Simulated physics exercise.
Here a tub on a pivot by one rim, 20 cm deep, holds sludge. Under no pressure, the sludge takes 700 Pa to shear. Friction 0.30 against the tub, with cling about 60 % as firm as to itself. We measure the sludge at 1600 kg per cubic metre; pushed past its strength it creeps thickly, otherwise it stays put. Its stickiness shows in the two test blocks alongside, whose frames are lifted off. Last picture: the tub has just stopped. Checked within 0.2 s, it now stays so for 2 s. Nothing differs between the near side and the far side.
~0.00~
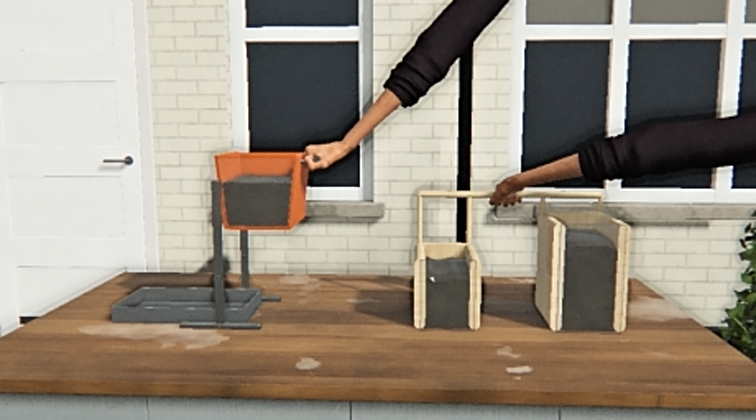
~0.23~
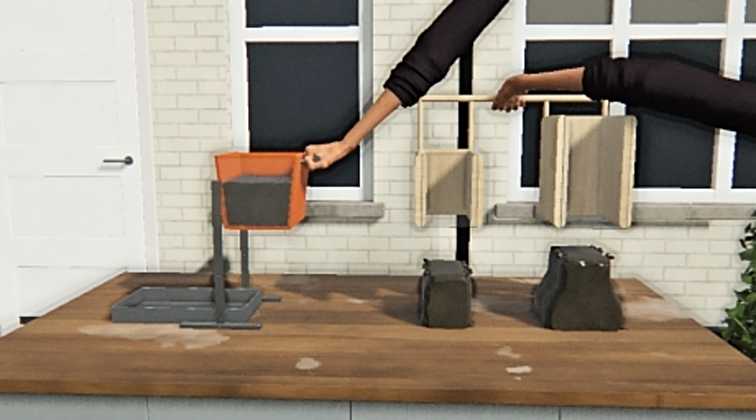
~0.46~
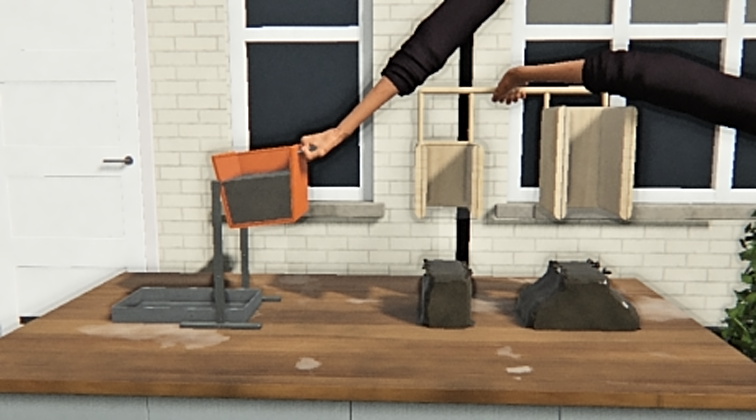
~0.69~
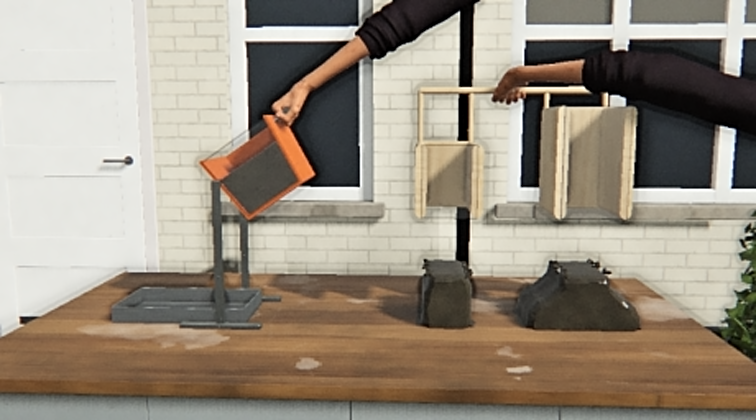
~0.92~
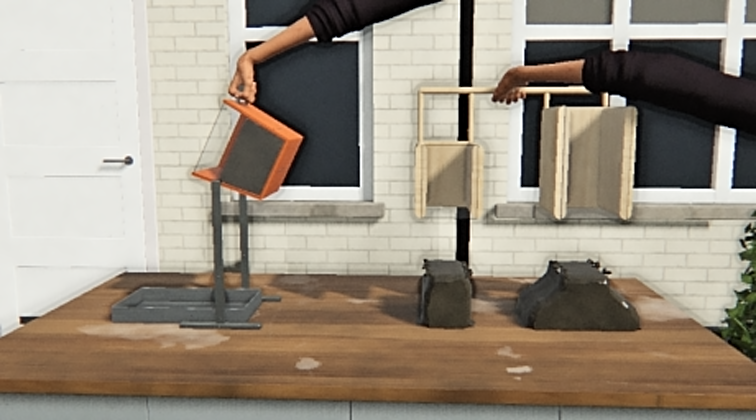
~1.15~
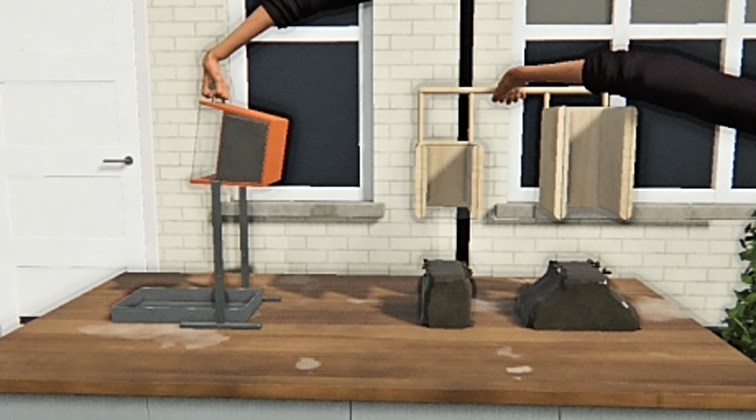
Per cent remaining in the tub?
Roughly 100 %.
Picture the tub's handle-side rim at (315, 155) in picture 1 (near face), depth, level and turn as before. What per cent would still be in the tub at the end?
About 75 per cent.
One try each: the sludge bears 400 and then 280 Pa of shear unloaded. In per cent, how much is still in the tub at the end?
75 %, then 60 %.
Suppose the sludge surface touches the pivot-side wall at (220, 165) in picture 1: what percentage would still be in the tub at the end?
I'd guess around 100 in a hundred.
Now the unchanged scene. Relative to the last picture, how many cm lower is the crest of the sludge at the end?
2 cm.
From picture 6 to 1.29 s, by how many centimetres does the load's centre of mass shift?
The change is near 1 cm.
After 1.29 s, the tub is at 81 degrees and holds 100 %.
After 1.46 s, the tub is at 81 degrees and holds 100 %.
After 1.63 s, the tub is at 81 degrees and holds 100 %.
After 1.80 s, the tub is at 81 degrees and holds 100 %.
After 3.15 s, the tub is at 81 degrees and holds 100 %.
